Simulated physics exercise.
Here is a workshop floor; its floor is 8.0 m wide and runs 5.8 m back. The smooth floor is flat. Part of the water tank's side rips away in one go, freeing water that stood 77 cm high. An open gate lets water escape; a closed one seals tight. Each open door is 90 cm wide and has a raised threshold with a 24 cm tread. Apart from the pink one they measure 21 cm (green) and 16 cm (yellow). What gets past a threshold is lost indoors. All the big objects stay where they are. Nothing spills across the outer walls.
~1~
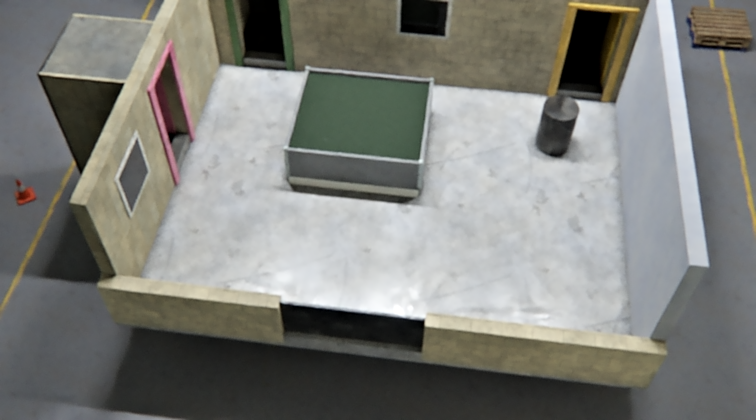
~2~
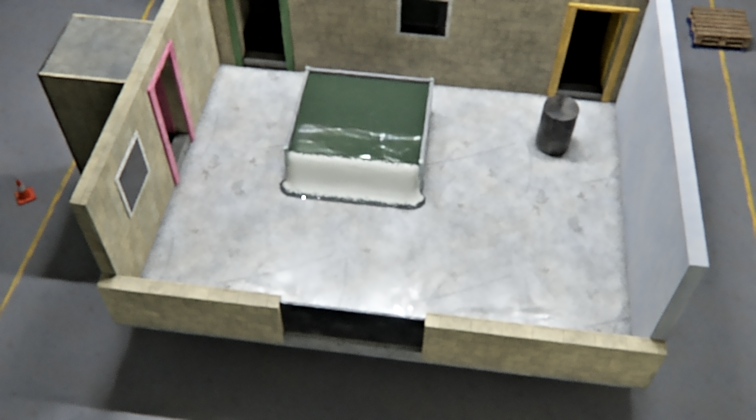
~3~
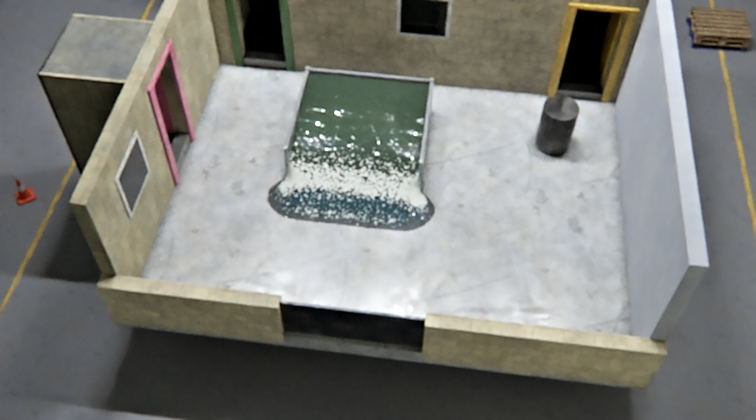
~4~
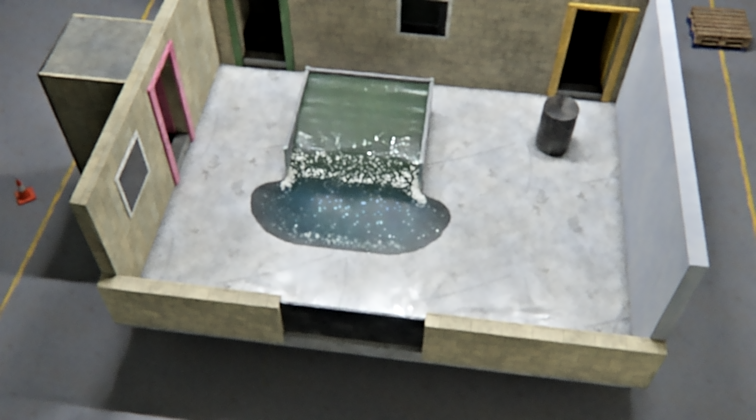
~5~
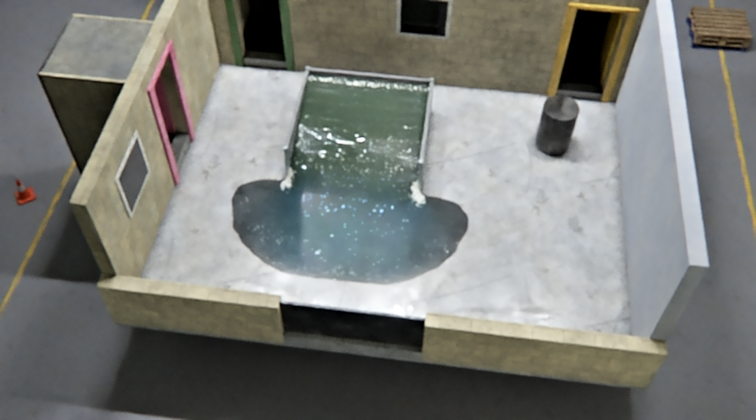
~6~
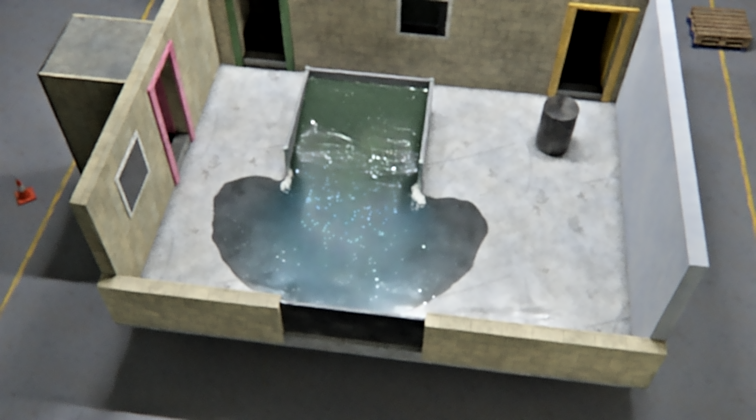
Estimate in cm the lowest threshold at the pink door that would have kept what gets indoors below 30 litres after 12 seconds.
About 6 cm.
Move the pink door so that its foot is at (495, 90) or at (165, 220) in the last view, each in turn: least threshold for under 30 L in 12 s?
Roughly 11.0 and 12.0 cm.
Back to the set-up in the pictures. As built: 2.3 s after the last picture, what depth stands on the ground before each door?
Depths in cm: Green 0, yellow 0, pink 4.
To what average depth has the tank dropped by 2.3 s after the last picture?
Roughly 15 cm on average.
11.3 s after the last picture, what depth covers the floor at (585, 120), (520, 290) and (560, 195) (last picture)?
About 13, 7 and 10 cm.
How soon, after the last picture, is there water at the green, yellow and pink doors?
Green 3.4 s, yellow 3.8 s, pink 2.4 s.
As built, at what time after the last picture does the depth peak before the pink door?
Near 9.5 s.
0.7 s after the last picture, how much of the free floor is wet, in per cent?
Some 35 per cent of it.
Then, 0.7 s after the last picture water covers 35 % of the floor, deepest (46 cm) near (319, 326); it has not reached the pink door.
Then, 2.3 s after the last picture water covers 45 % of the floor, deepest (42 cm) near (131, 304); it has not reached the pink door.
Then, 11.3 s after the last picture water covers 100 % of the floor, deepest (14 cm) near (596, 126); 7 cm at the pink door, 0 litres in over its 24 cm threshold.
At the pink door as built, the water peaked near 11 cm, 9.3 s after the last picture.
With a threshold of 5.5 cm, 37 litres would have come in within the 12 s; with 6.5 cm, 22 litres. So under 30 litres takes about 6 cm.
